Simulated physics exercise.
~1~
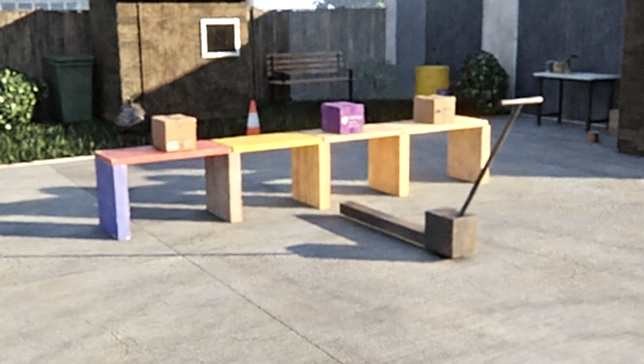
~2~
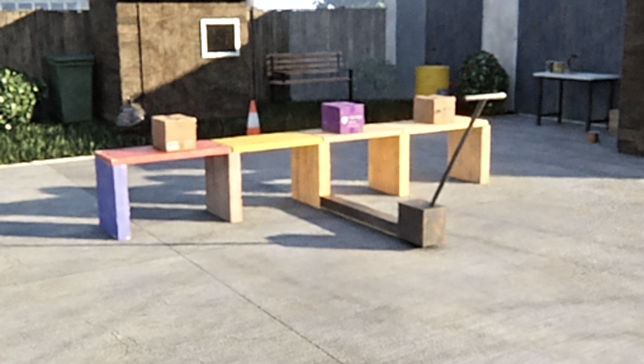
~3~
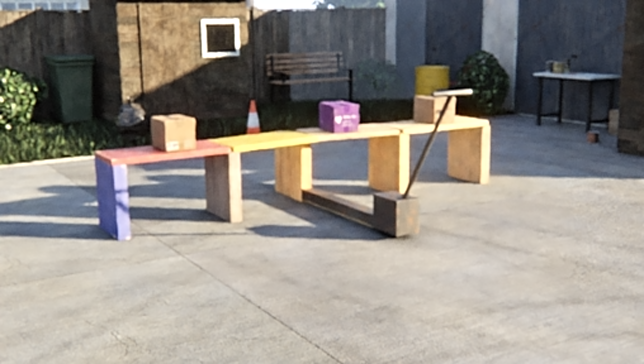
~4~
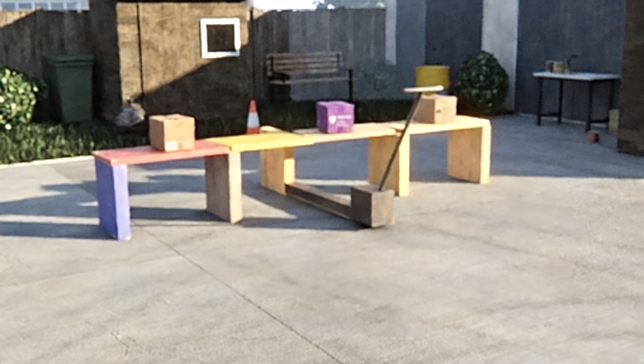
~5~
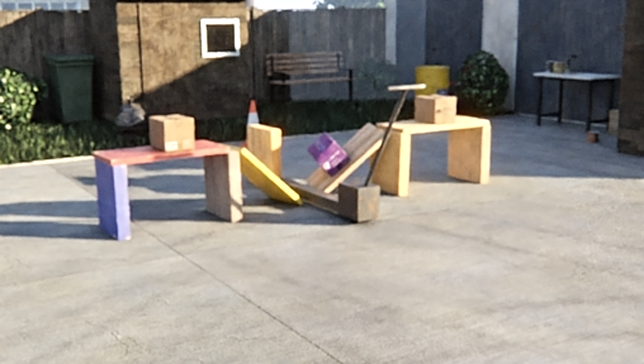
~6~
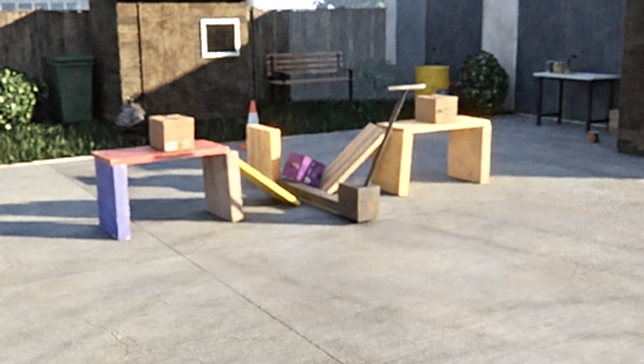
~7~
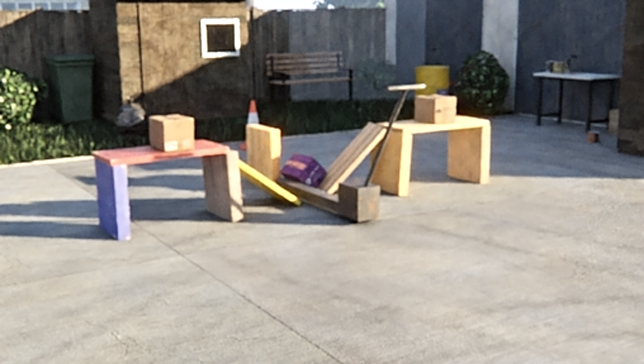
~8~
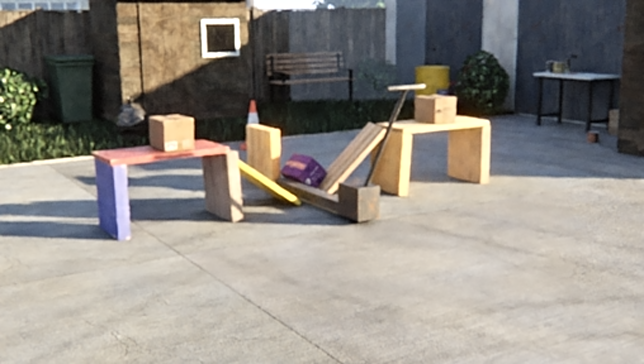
A narrow floor jack slides left against the base of a long row of board-topped slabs in a yard, and the yellow board and the one beside it drop, tipping the purple carton into the gap, while the red board and the far-right span stay up with their boxes.
